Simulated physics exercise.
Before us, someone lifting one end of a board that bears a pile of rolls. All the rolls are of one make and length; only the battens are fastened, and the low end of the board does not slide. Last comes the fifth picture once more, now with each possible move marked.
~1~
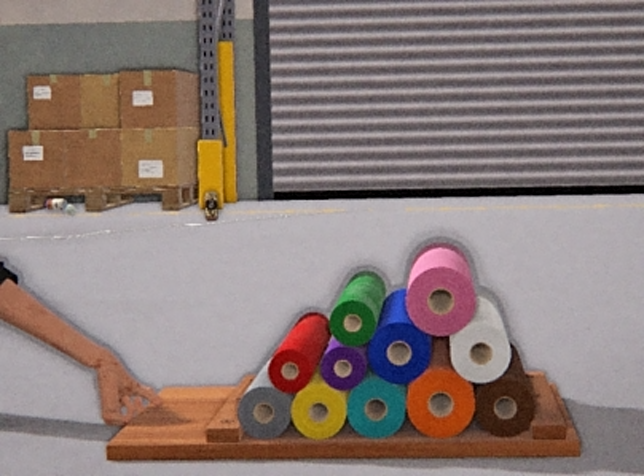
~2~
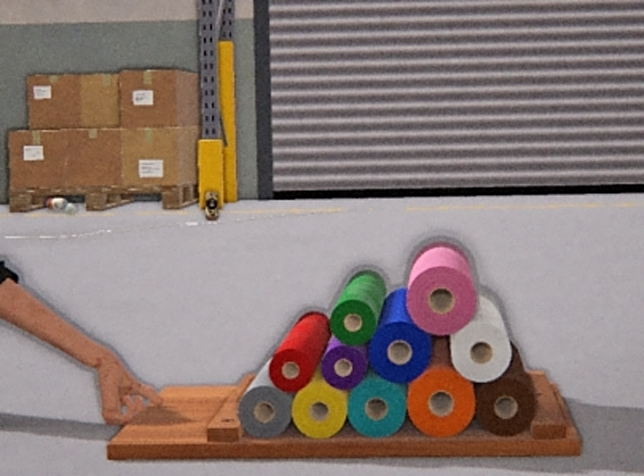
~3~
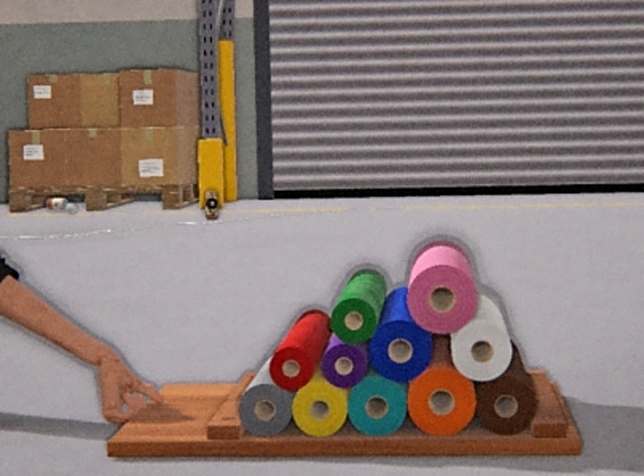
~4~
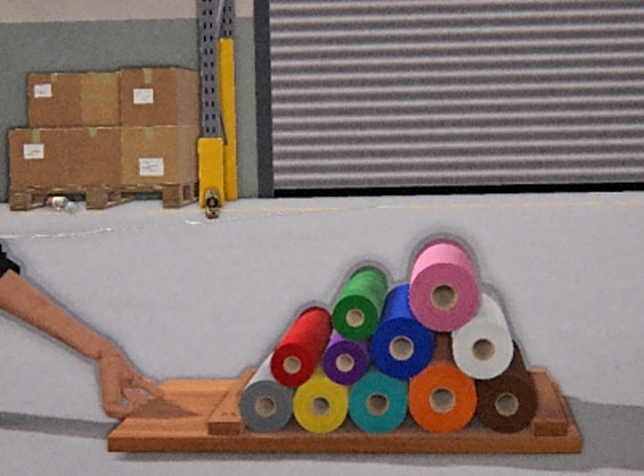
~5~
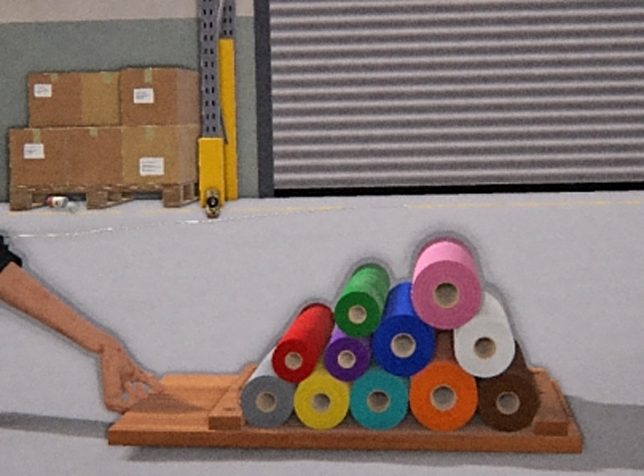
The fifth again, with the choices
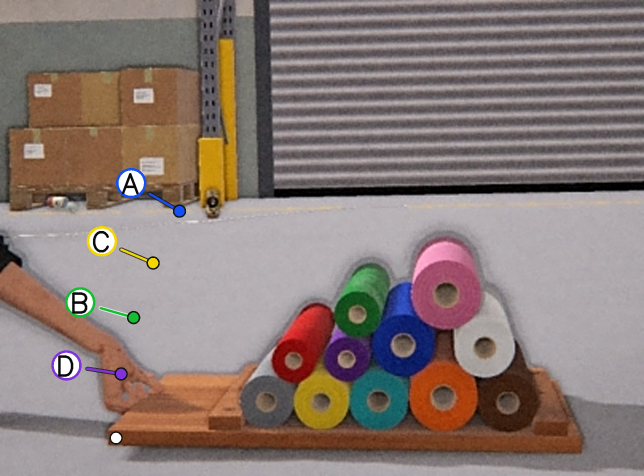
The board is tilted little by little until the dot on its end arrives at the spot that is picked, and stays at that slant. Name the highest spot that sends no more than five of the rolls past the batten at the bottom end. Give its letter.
The answer is mark A.
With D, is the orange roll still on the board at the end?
Yes, with D.
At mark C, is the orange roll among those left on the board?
Yes, with C.
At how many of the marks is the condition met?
Four of them.
On the marked copy, A at (180, 211); B at (134, 318); C at (153, 263); D at (121, 374); the white dot at (116, 438).
Taking A. A third of the way, board at 18°.
Two thirds of the way, board at 31°.
When it is over, board at 31°, two over the low batten (white, pink).
As for the rest, B none over the low batten; C two over the low batten (white, pink); D none over the low batten.
